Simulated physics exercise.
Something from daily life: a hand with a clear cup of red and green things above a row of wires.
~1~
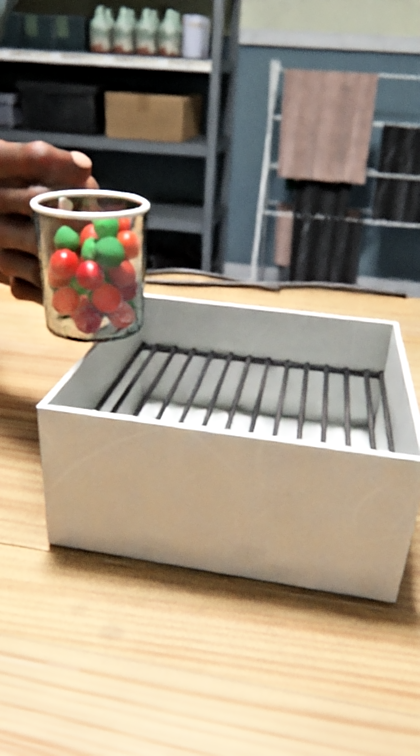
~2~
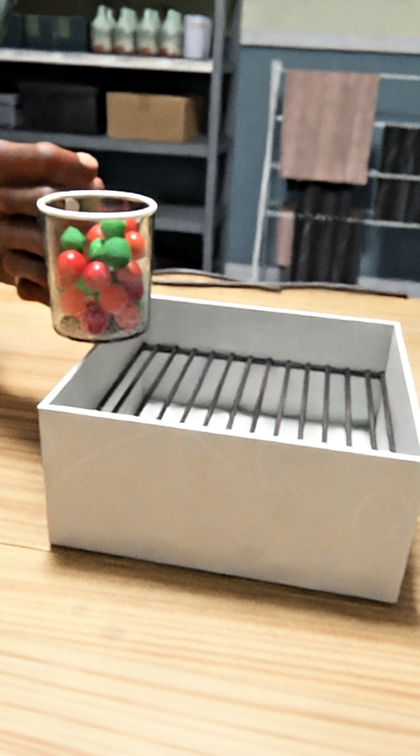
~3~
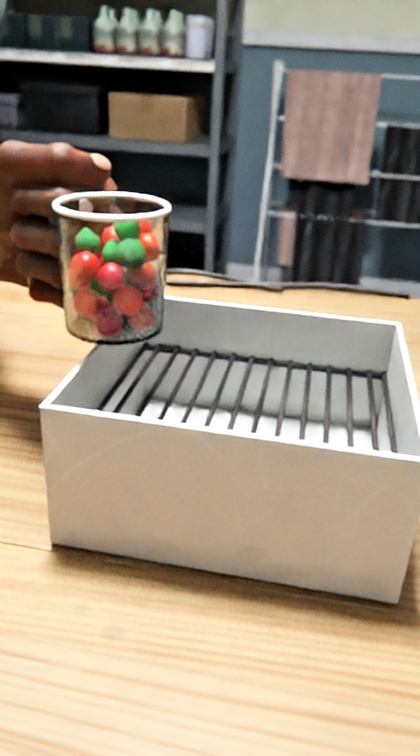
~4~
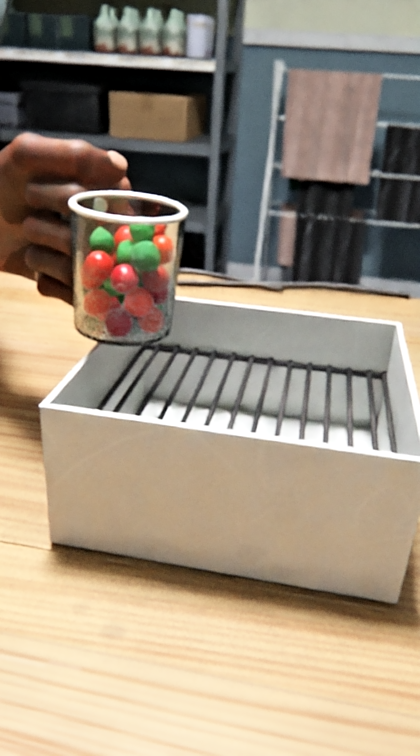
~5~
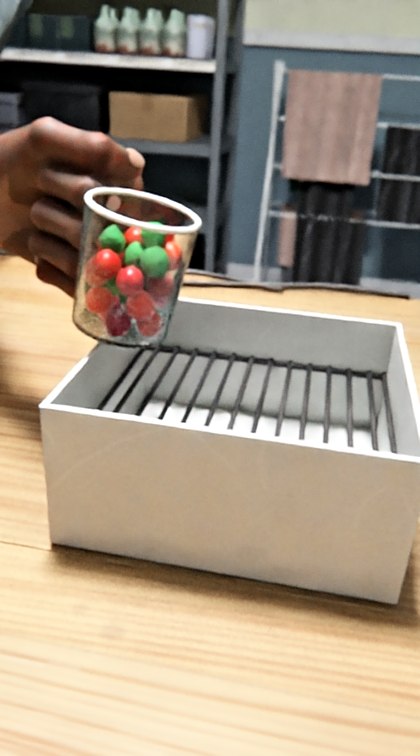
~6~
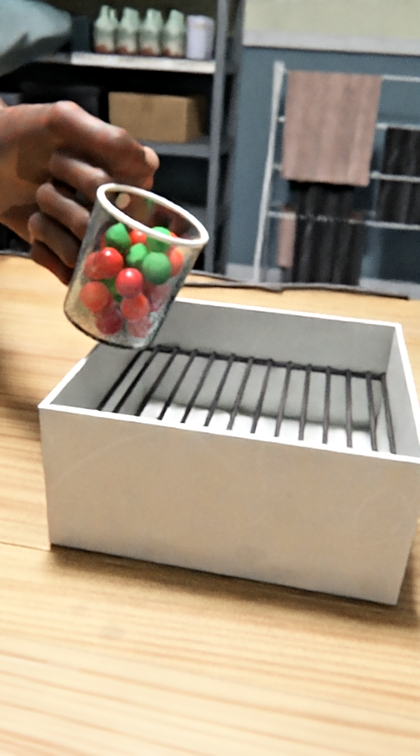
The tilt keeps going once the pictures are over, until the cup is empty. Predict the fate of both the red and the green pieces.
I expect the red pieces are kept on the wires, the green pieces are kept on the wires.
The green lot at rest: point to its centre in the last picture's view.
Near pixel (215, 393).
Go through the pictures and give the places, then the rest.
Cup near (93, 266), upright; rack near (348, 427), 14 wires across; red sweets near (106, 298), wider than the gaps; green clay pellets near (100, 293), wider than the gaps, in the first frame.
Cup near (100, 267), upright; green ones near (107, 294), in the second frame.
Cup near (114, 268), upright; red ones near (127, 300), in the third frame.
Cup near (126, 269), tipped 3°; green ones near (131, 296), in the fourth frame.
Cup near (132, 270), tipped 12°; red ones near (96, 273), in the fifth frame.
Cup near (131, 270), tipped 22°; rack near (349, 429); red ones near (130, 284); green ones near (119, 283), in the sixth frame.
Then, 0.34 s on from there, red ones, the whole lot in the cup; green ones, the whole lot in the cup.
Then, 0.70 s on from there, red ones, the whole lot in the cup; green ones, all but a few in the cup, a little on or over the wires.
Then, 1.13 s on from there, red ones, the whole lot on or over the wires; green ones, the whole lot on or over the wires.
In the end, red ones, the whole lot on the wires, none at all under the rack; green ones, the whole lot on the wires, none at all under the rack.
